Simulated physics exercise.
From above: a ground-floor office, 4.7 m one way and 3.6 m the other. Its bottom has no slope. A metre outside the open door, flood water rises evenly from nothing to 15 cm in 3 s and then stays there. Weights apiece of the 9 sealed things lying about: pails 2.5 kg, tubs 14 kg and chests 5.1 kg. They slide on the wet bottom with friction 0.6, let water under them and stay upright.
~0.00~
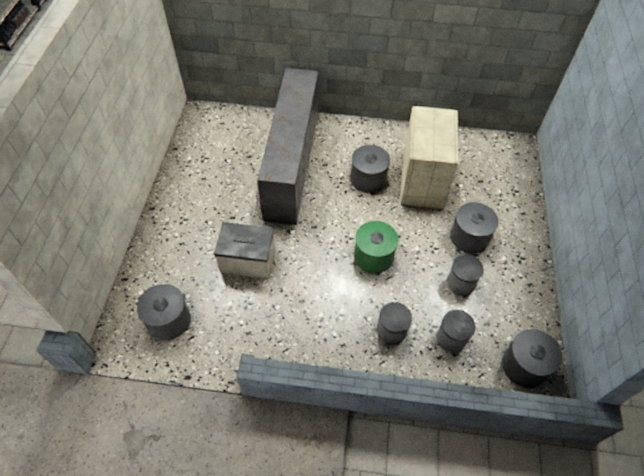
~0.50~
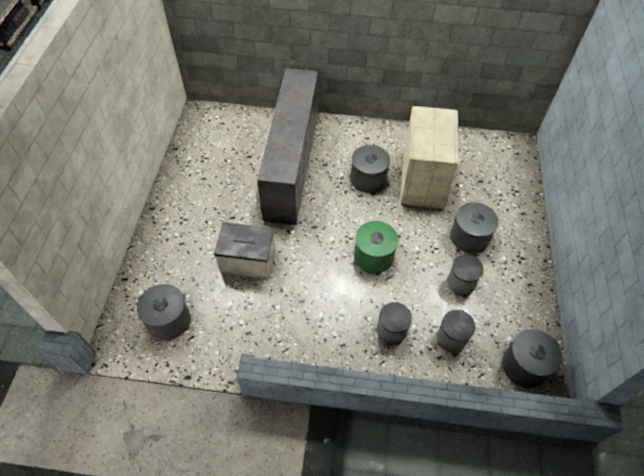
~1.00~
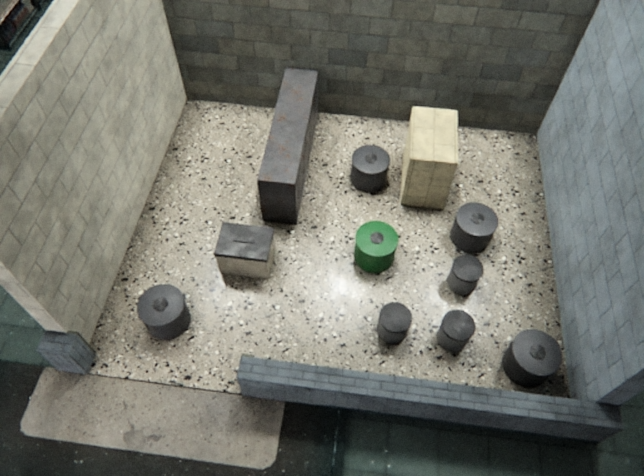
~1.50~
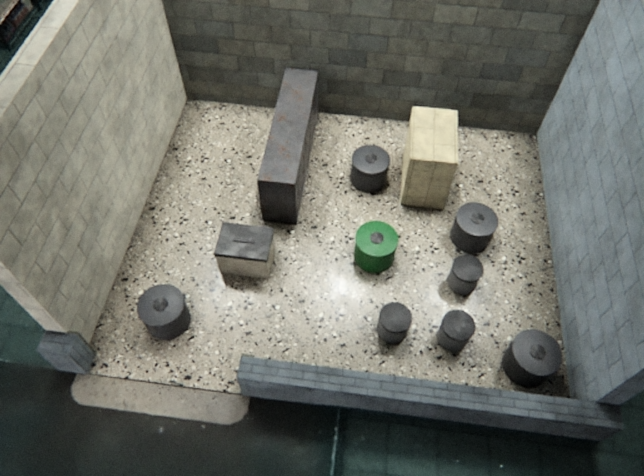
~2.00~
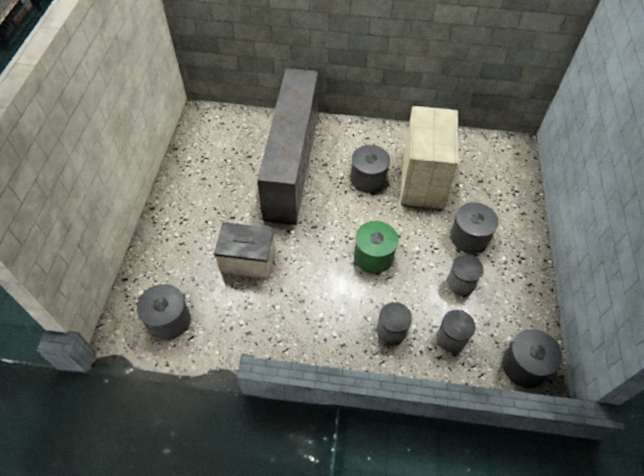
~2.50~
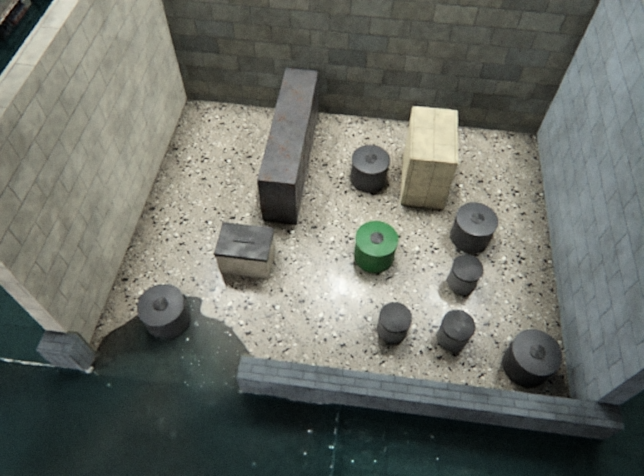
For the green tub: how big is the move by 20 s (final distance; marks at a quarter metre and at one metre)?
Green tub gets carried off.
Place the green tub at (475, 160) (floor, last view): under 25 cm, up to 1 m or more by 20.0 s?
It gets carried off.
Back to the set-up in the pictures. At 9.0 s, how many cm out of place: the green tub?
About 0 cm.
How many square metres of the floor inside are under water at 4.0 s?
Roughly 3.5 m2.
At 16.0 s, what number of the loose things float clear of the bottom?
At that moment 8.
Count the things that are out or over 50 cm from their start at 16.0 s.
5 of them.
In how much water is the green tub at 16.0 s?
About 11 cm.
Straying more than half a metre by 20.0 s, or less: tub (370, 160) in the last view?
It is short of it.
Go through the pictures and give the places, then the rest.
The first picture shows the green tub at (377, 238) rests on the ground; 0.0 m2 under water; 0 of 9 have shifted.
The second picture shows the green tub at (377, 238), on the bottom; water covers 0.0 m2; 0 of 9 have shifted.
The third picture shows the green tub at (377, 238) rests on the ground; water covers 0.0 m2; 0 of 9 have shifted.
The fourth picture shows the green tub at (377, 238) rests on the ground; water covers 0.0 m2; 0 of 9 have shifted.
The fifth picture shows the green tub at (377, 238) rests on the ground; water covers 0.0 m2; 0 of 9 have shifted.
The sixth picture shows the green tub at (377, 238), on the bottom; water covers 0.5 m2; 0 of 9 have shifted.
After 4.0 s the green tub is near (377, 238), 0.0 m from its start, aground; 0 afloat.
After 9.0 s the green tub is near (377, 238), 0.0 m from its start, aground; 1 afloat.
After 16.0 s the green tub is near (423, 212), 0.6 m from its start, afloat; 8 afloat.
After 20.0 s the green tub is near (510, 141), 2.2 m from its start, afloat; 9 afloat.
